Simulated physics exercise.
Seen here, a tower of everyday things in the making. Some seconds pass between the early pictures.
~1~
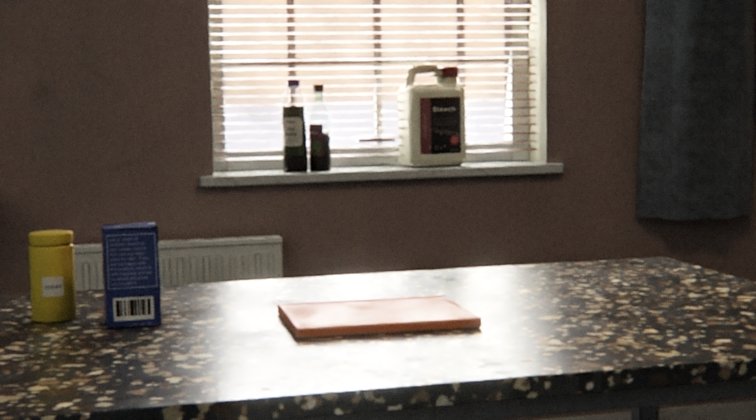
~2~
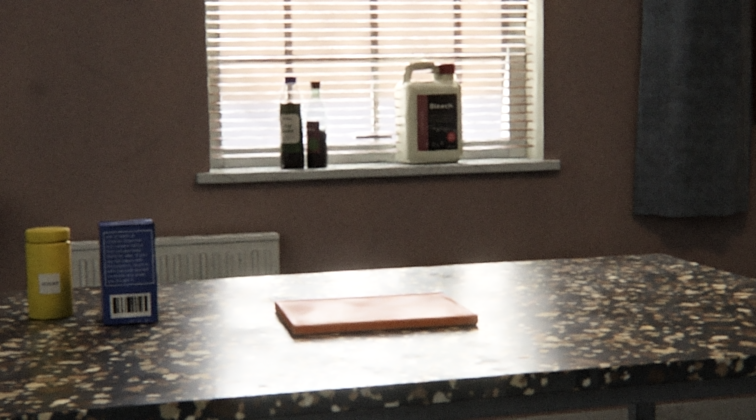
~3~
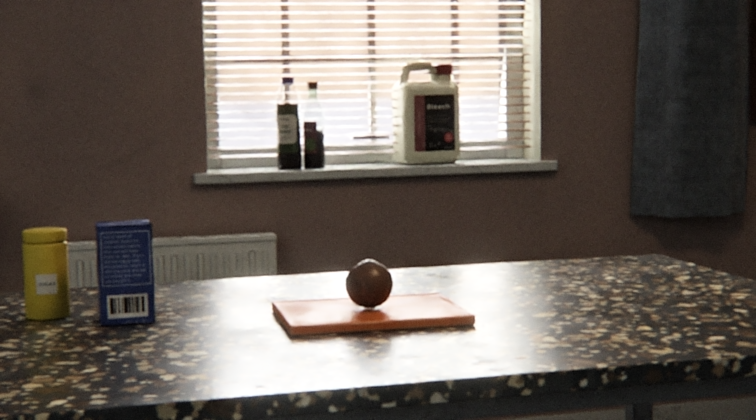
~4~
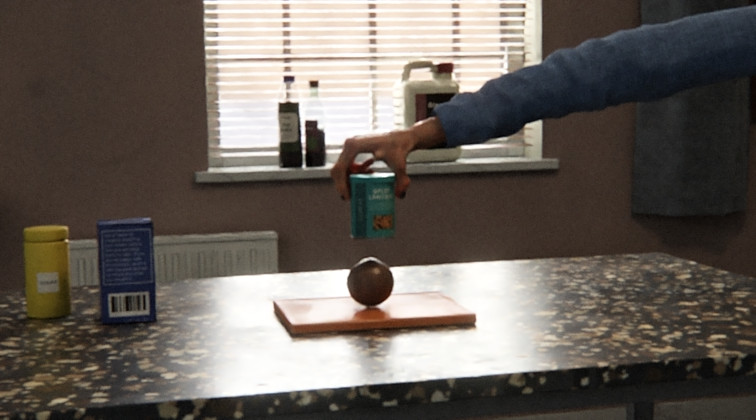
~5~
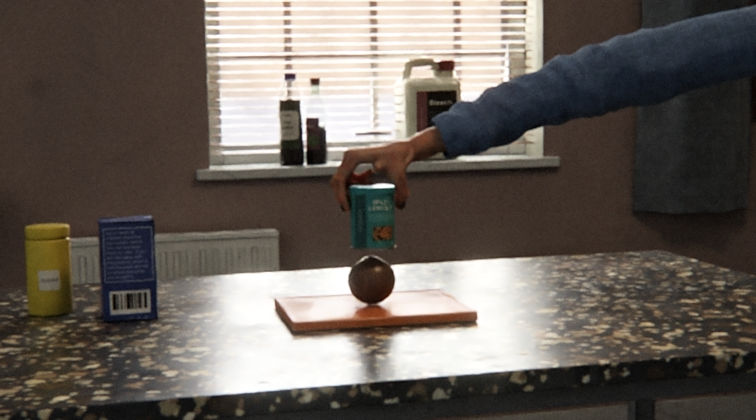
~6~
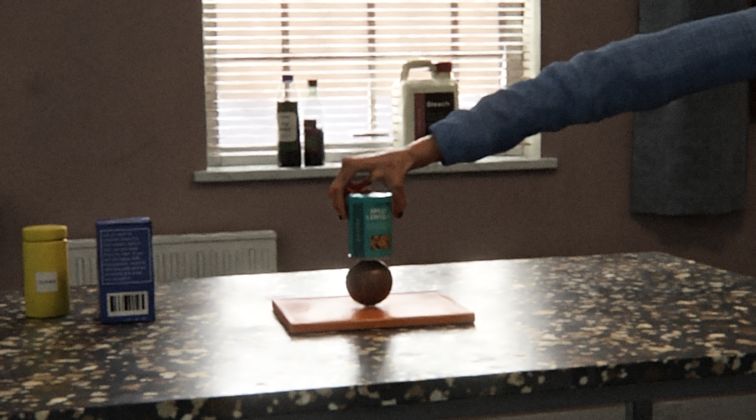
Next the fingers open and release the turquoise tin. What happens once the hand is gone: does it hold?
Here the pile gives way.
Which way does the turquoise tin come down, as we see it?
To the right.
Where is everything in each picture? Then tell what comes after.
In the first frame, the last thing is not in view yet; orange tray (376, 315).
In the second frame, the last thing is not in view yet; yellow jar (49, 273).
In the third frame, the last thing is not in view yet; orange tray (370, 313).
The fourth frame shows coming down; turquoise tin (373, 206); yellow jar (48, 272).
The fifth frame shows coming down; turquoise tin (372, 218); orange tray (372, 309).
The sixth frame shows in place under the hand; turquoise tin (370, 226); yellow jar (46, 271).
Then, 0.60 s after the last picture, turquoise tin now fallen.
Then, 0.80 s after the last picture, things are still on the move.
At rest, fallen, turquoise tin; the other 4 in place. Seen from the same camera at the end, turquoise tin near (492, 288). The pile loses its balance.
